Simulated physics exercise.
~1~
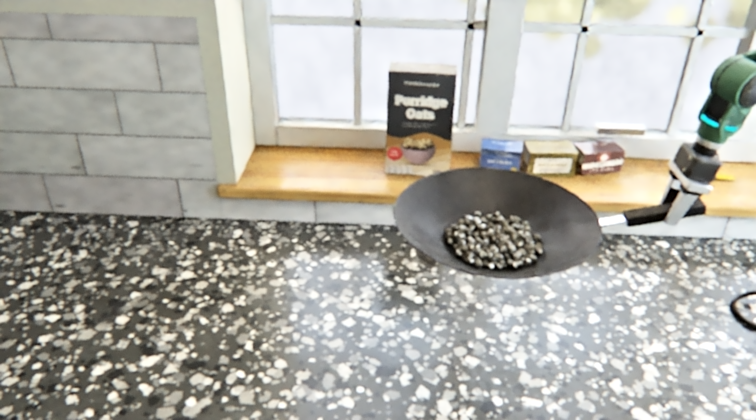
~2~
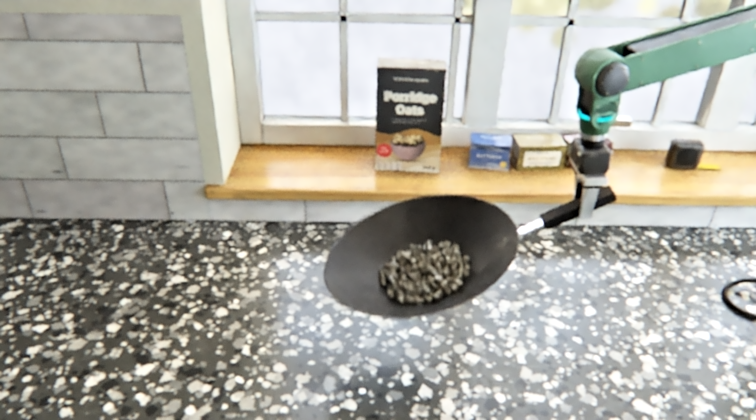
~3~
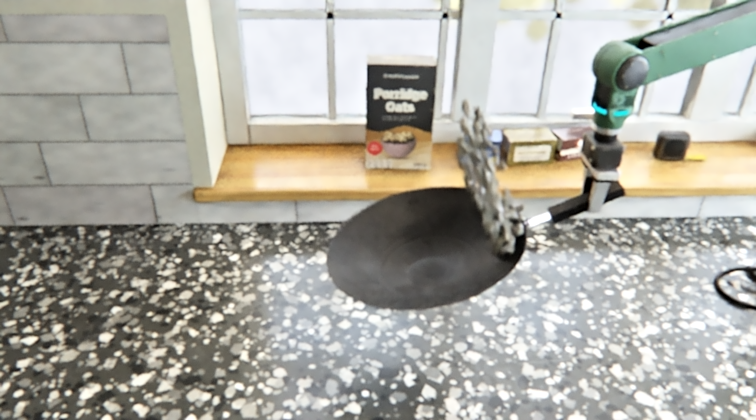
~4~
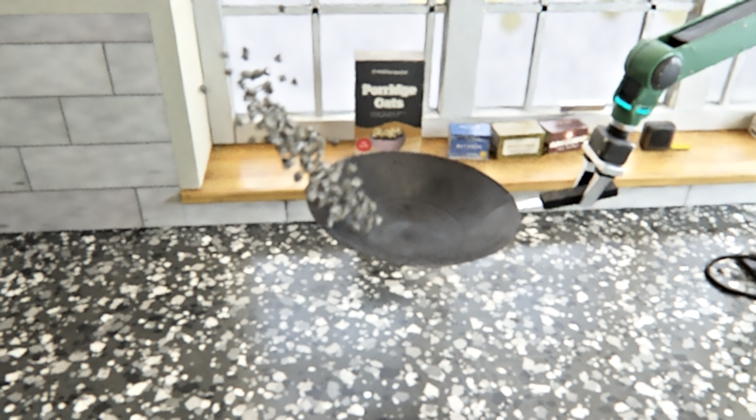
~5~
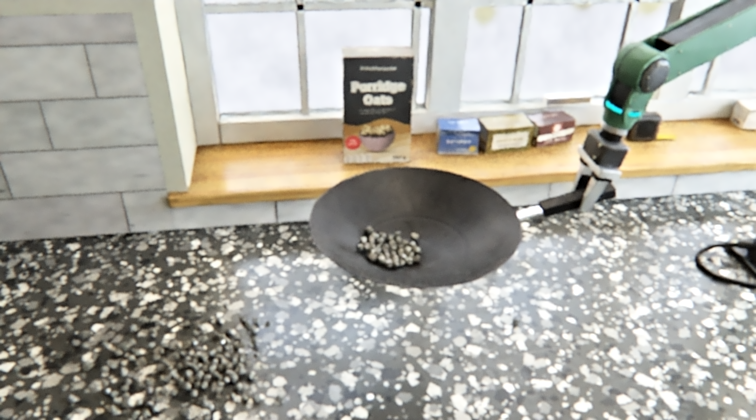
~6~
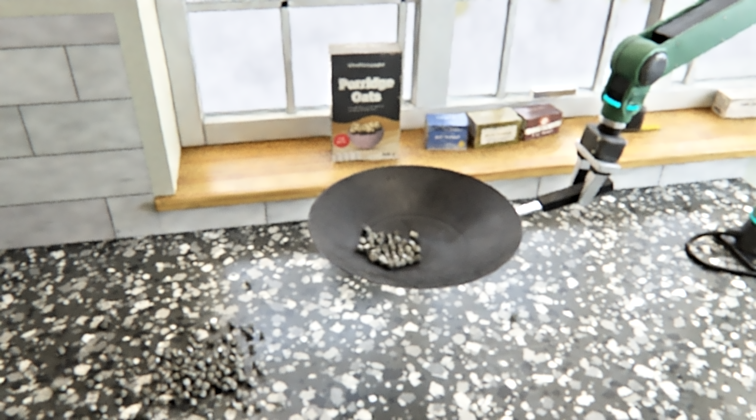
A robot arm tosses pebbles from a wok, spilling most onto the speckled counter.
